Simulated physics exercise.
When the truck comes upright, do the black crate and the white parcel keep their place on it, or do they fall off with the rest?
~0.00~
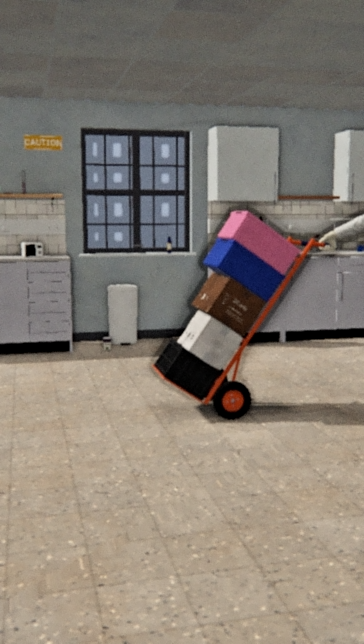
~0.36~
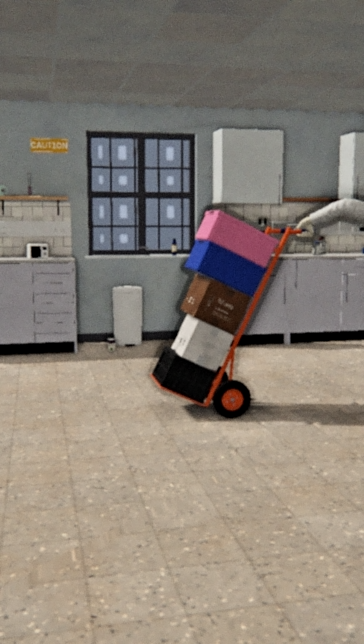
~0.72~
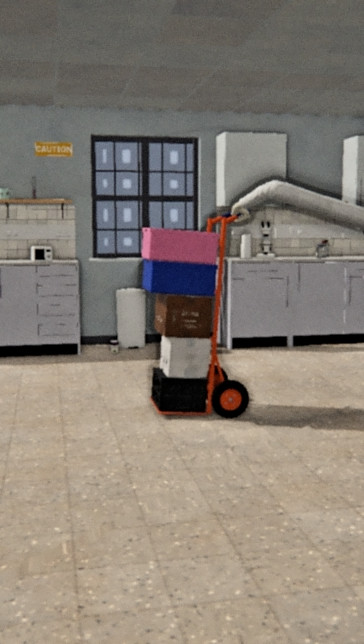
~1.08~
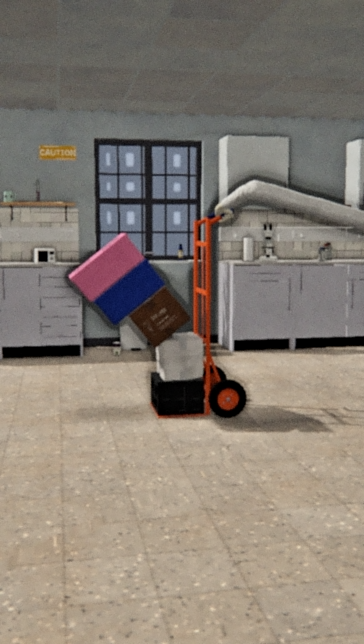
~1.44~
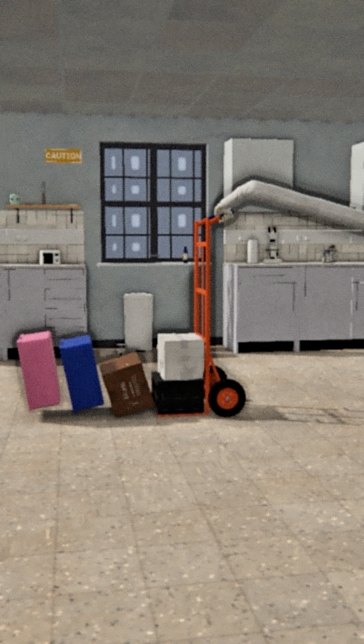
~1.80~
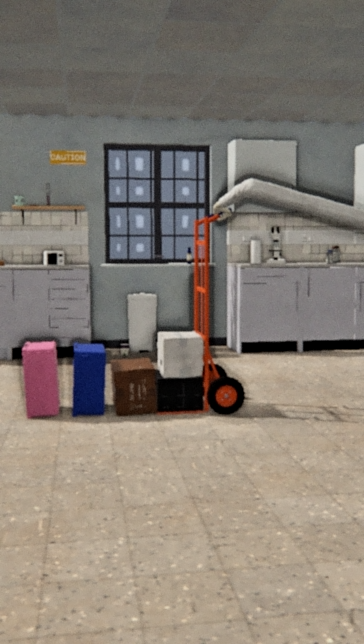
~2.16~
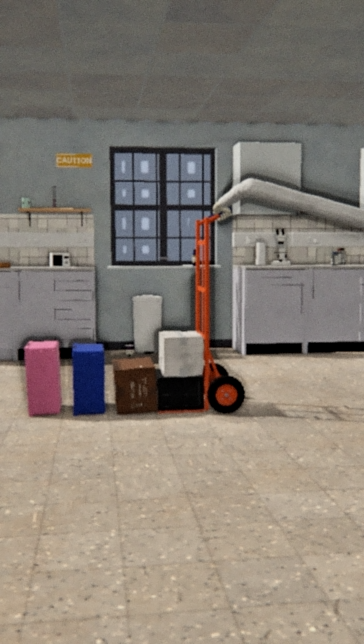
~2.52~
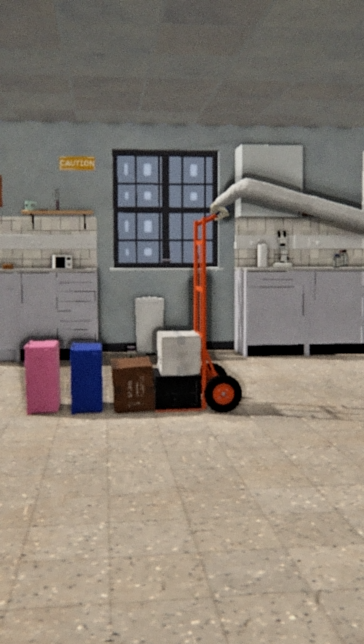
They both keep their place, with the white parcel still sitting on the black crate against the upright truck.
